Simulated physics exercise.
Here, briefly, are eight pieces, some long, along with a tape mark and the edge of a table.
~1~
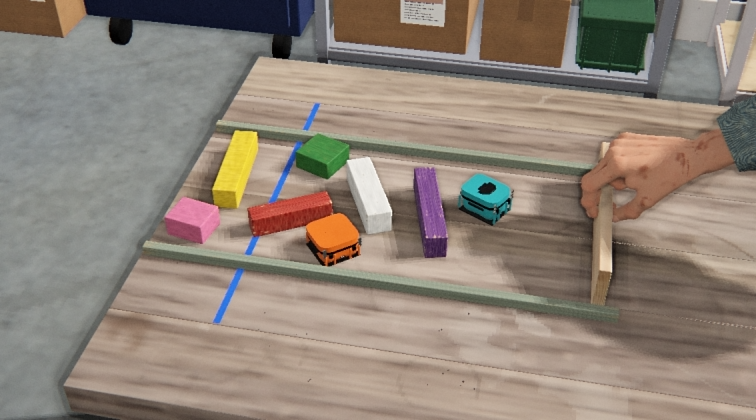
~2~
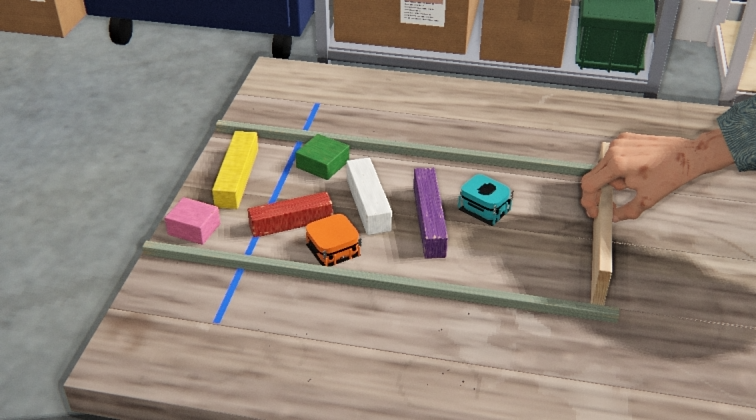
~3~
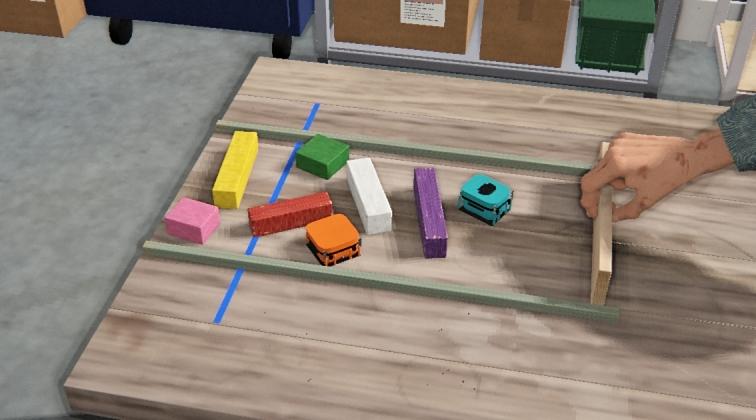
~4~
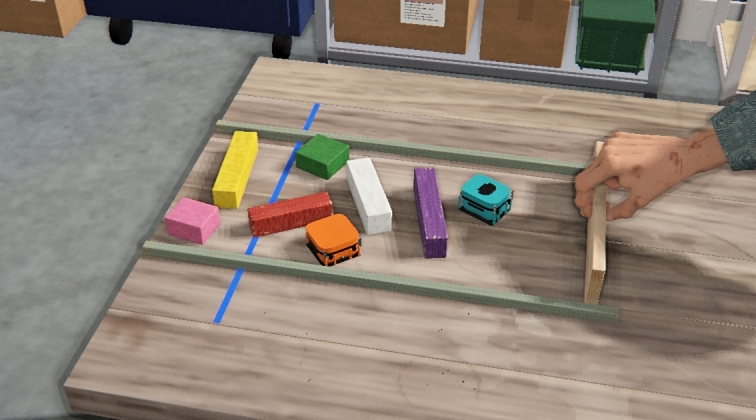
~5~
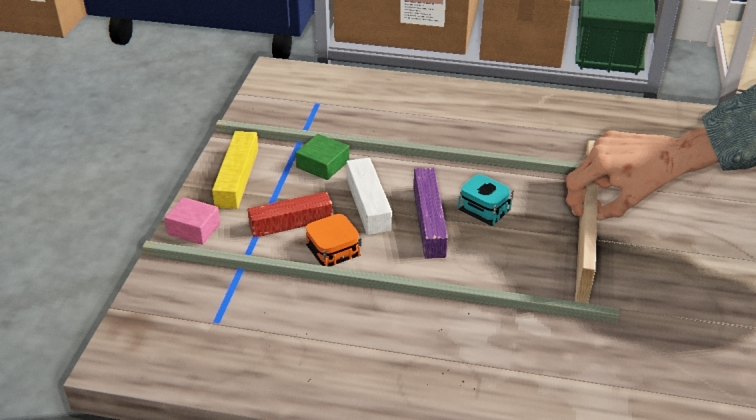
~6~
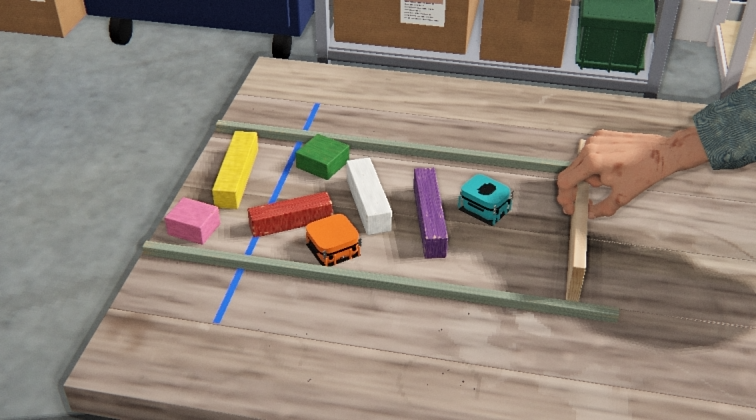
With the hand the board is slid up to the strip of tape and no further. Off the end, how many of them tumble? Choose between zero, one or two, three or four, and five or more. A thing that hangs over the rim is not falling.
The count is one or two.
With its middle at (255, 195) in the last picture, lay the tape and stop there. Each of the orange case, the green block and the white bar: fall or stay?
The outcome is that the orange case does not come off, the green block does not come off and the white bar does not come off.
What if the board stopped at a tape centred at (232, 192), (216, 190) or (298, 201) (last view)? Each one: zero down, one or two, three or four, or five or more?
The three counts come out as three or four, five or more and 1 or 2.
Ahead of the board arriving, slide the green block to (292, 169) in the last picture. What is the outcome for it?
So it does not drop, then.
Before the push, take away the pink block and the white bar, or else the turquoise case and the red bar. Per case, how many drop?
First 0, then 0.
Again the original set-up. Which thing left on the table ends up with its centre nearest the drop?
Red bar.
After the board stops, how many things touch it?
The figure is 3.
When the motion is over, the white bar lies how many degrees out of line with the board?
About 30° out of line.
Soon after, none off yet; pink block at rest near (193, 221); yellow bar at rest near (236, 169); red bar at rest near (291, 214).
In the end, the number that fall off is one or two; gone, yellow bar and pink block.
